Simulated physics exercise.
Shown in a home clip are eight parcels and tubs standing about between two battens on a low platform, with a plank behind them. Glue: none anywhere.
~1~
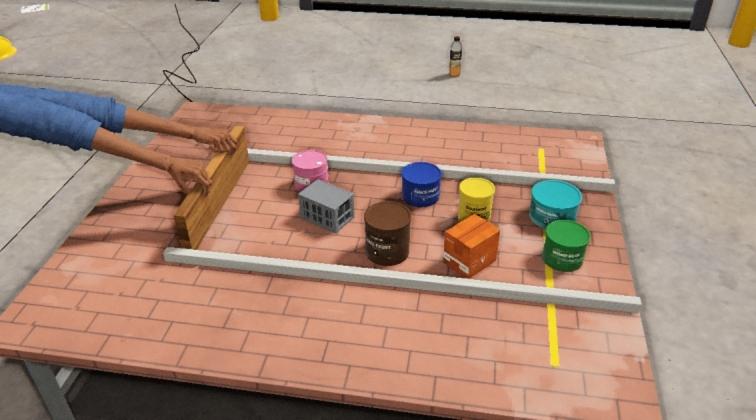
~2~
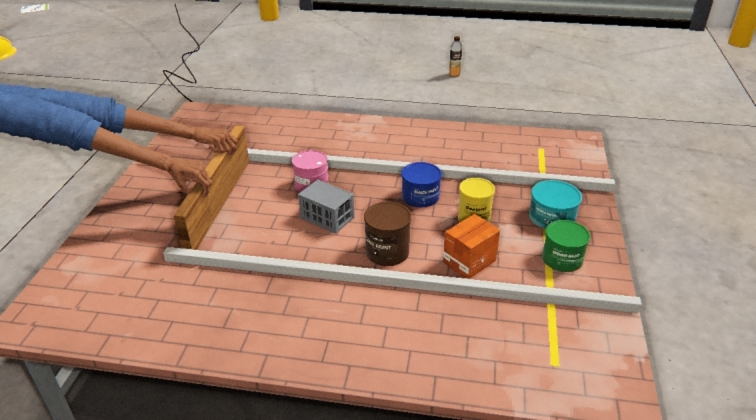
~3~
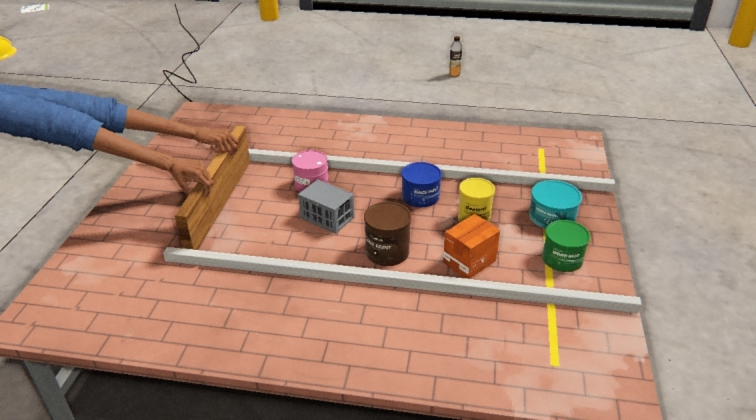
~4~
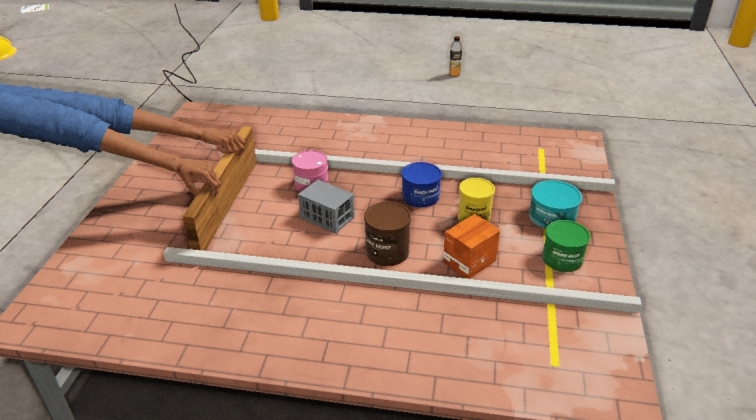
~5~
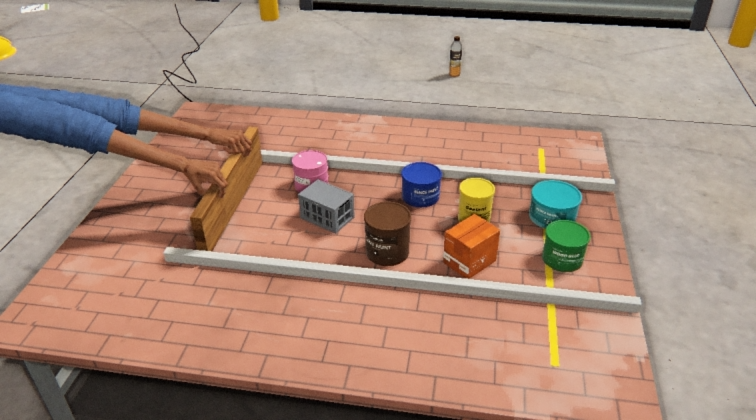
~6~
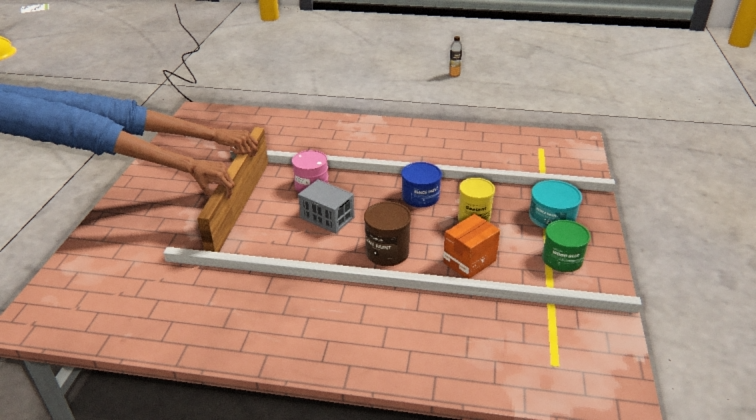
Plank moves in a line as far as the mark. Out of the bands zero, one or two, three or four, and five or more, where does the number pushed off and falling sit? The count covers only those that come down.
It sits at one or two.
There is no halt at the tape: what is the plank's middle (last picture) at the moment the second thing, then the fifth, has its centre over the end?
At (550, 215) for the second, at (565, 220) for the fifth.
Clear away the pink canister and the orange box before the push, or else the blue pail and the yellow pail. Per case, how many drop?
I'd say 0 the first time and 0 the second time.
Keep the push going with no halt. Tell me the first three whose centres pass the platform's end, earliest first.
Going first is the turquoise pail, next the green pail, last the yellow pail.
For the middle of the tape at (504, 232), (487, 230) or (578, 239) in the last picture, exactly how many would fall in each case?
Result per try: 0; 0; 5.
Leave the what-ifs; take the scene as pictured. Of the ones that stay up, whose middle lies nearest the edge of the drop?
Green pail.
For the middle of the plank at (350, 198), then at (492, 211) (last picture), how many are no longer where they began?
Answer - first 2, then 8.
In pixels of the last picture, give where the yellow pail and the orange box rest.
The first one ends at (615, 220), the second at (617, 269).
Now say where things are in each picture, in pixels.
Green pail (565, 246); turquoise pail (555, 205); yellow pail (476, 204); plank (216, 186); tape (547, 236), in the first picture.
Turquoise pail (555, 205); orange box (471, 246), in the second picture.
Yellow pail (476, 204); brown pail (388, 234), in the third picture.
Green pail (565, 246); plank (224, 186), in the fourth picture.
Turquoise pail (555, 205); pink canister (311, 172), in the fifth picture.
Green pail (565, 246); turquoise pail (555, 205); yellow pail (476, 204); plank (237, 188); tape (547, 236), in the sixth picture.
Soon after, none off yet; green pail at rest near (565, 246); turquoise pail at rest near (555, 205); yellow pail at rest near (476, 204).
In the end, the number that fall off is one or two; gone, turquoise pail.
